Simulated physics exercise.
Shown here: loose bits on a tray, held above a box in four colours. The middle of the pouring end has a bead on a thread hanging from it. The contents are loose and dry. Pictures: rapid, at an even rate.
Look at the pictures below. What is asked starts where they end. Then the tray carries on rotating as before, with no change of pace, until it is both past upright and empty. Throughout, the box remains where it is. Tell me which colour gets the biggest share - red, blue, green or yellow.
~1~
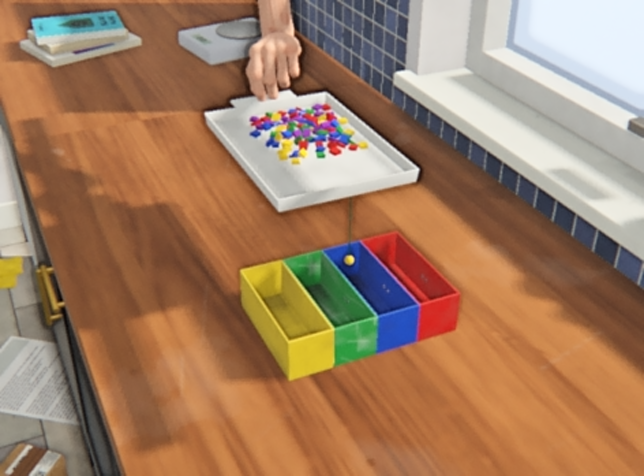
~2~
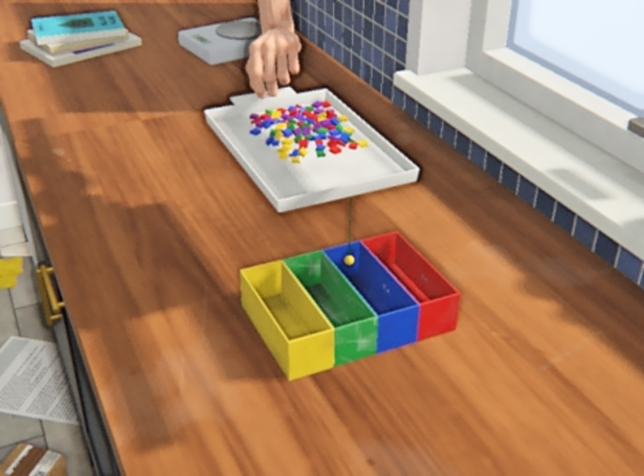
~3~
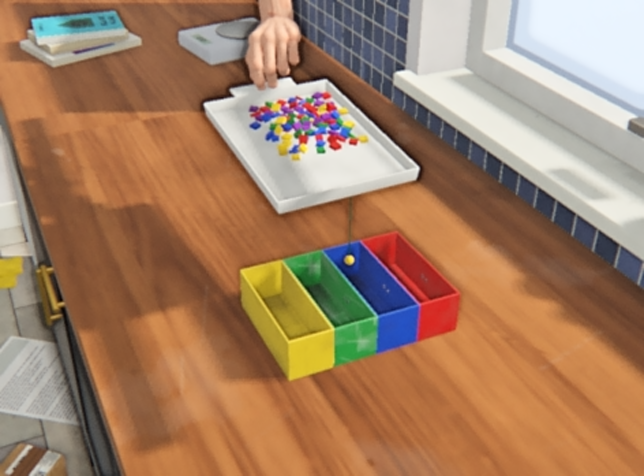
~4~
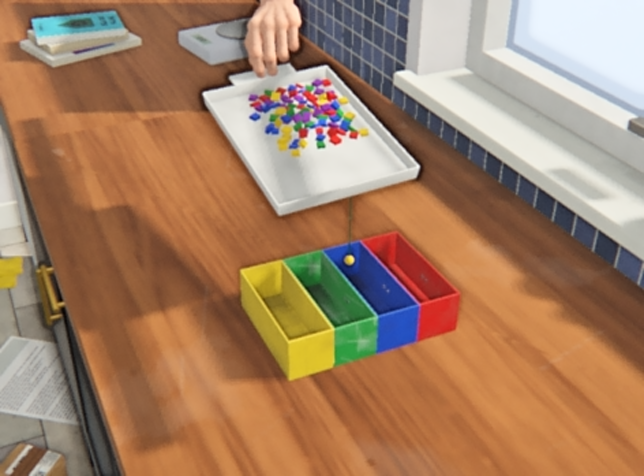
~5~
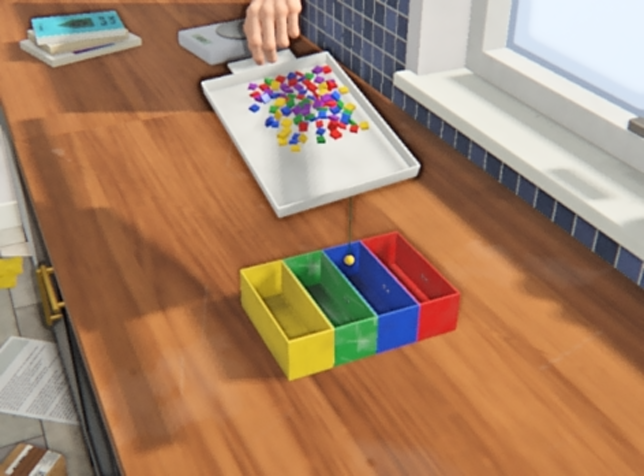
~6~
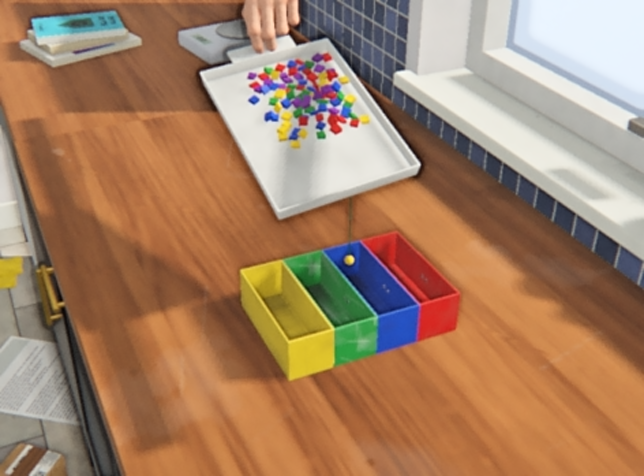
The biggest share goes to yellow.
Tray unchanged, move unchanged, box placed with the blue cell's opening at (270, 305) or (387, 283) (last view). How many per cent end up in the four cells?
Estimate: 90 % first, 100 % second.
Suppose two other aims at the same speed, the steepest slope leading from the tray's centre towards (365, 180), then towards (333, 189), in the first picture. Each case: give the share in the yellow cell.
Near 0 % and, after that, 10 %.
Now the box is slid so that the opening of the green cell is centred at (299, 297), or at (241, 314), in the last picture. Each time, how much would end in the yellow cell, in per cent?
Trial 1: 0 percent; trial 2: 0 percent.
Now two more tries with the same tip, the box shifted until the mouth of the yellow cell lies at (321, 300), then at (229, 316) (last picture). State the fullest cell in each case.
In the first try it is that yellow cell, in the second it is the blue cell.
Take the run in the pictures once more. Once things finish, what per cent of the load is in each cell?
Approximate shares in per cent - yellow cell 60, green cell 30, blue cell 10, red cell 0.
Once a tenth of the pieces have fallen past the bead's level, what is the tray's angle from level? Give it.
About 70°.
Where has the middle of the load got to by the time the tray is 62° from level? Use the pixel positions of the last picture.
Centre estimate: (306, 194).
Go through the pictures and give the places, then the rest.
Corners of the pouring end at (279, 199) and (416, 169), level; middle of the load at (306, 129), mosaic tiles; bead on its thread at (349, 260); yellow cell at (311, 351); green cell at (355, 338); blue cell at (398, 326); red cell at (438, 314), in the first picture.
Corners of the pouring end at (279, 200) and (416, 169), level; middle of the load at (306, 127), in the second picture.
Corners of the pouring end at (279, 201) and (416, 168), tipped barely, lowest at the left corner; middle of the load at (306, 121), in the third picture.
Corners of the pouring end at (279, 204) and (417, 166), tipped a little, lowest at the left corner; middle of the load at (306, 112), in the fourth picture.
Corners of the pouring end at (279, 207) and (417, 165), tipped a little, lowest at the left corner; middle of the load at (306, 103), in the fifth picture.
Corners of the pouring end at (279, 209) and (418, 164), tipped clearly, lowest at the left corner; middle of the load at (306, 94); yellow cell at (311, 351); green cell at (355, 338); blue cell at (398, 326); red cell at (438, 314), in the sixth picture.
Soon after the last picture, tray tipped steeply; nearly all on the tray; a small part falling or outside the box.
A little later, tray tipped past a quarter turn; about half on the tray; about a third in the yellow cell; a small part in the green cell; a small part in the blue cell; a small part falling or outside the box.
Later still, tray tipped past a quarter turn; about half in the yellow cell; about a third in the green cell; a small part in the blue cell; a small part falling or outside the box.
At rest, tray tipped past a quarter turn; about half in the yellow cell; about a third in the green cell; a small part in the blue cell; none in the red cell; a small part outside the box.
